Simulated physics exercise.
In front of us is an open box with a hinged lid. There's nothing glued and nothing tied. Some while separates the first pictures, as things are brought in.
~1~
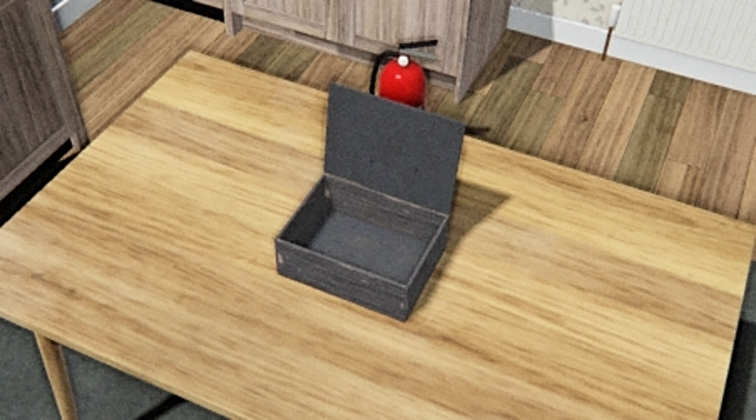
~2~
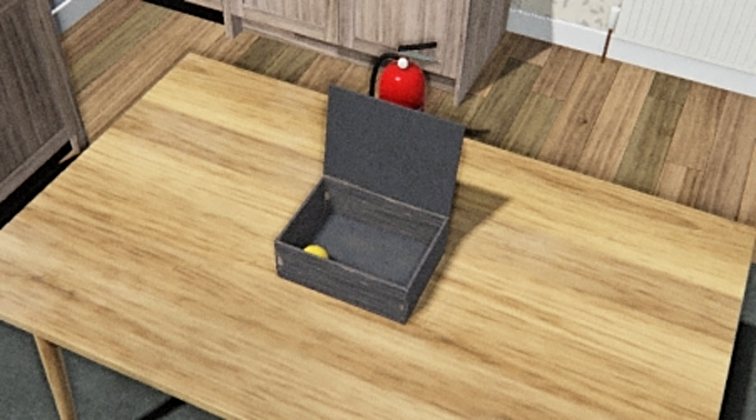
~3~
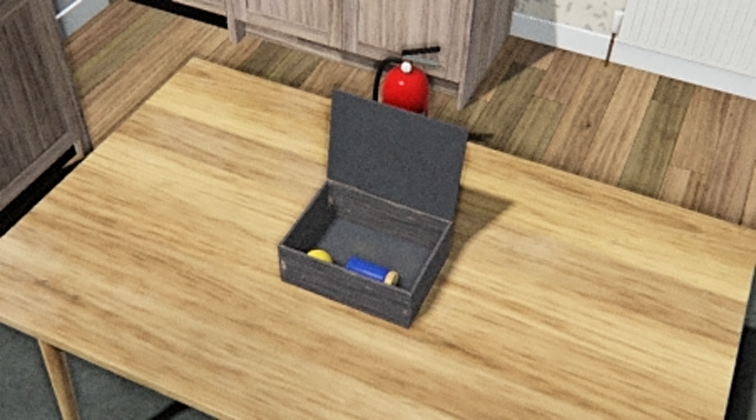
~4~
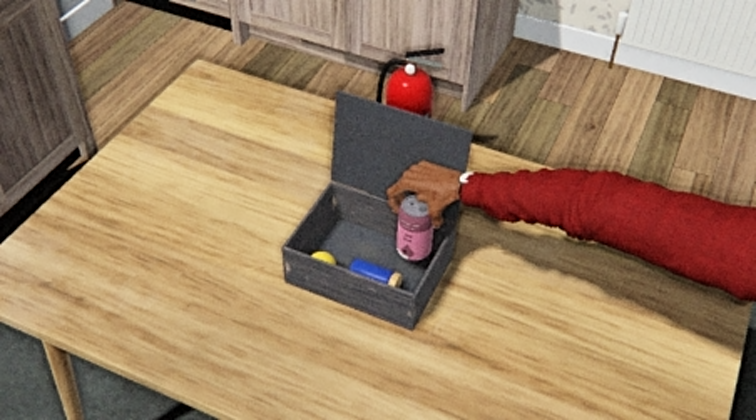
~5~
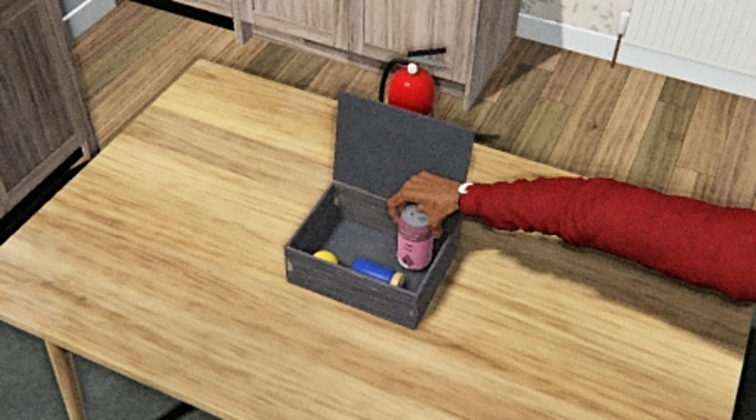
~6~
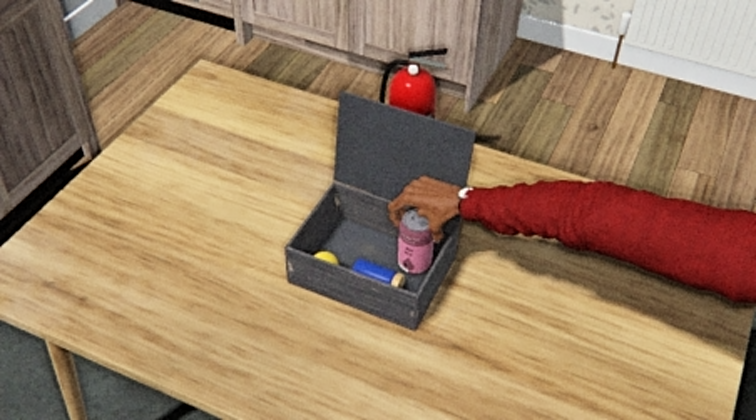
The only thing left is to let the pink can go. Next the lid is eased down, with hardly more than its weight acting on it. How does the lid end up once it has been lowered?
The lid remains propped up above the rim.
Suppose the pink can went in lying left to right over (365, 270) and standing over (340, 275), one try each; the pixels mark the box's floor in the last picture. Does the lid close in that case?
On the first go the lid settles shut, and on the second go it settles shut.
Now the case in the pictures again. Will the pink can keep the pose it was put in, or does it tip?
Well, the pink can stays just as set.
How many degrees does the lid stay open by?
Roughly 55 degrees above the rim.
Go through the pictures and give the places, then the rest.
In the first picture, the last thing is not in view yet.
In the second picture, the last thing is not in view yet.
In the third picture, the last thing is not in view yet; blue shaker (371, 275).
The fourth picture shows still above its spot; pink can (416, 229); blue shaker (375, 277).
The fifth picture shows still above its spot; pink can (416, 239); blue shaker (378, 277).
The sixth picture shows in place under the hand; pink can (416, 243); blue shaker (378, 277).
Then, 1.20 s past the last view, lid 86° above the rim.
Then, 1.50 s past the last view, lid 65° above the rim.
Finally, lid 54° above the rim; all 3 still in place. Final places as the last picture's camera would see them, pink can near (416, 243).
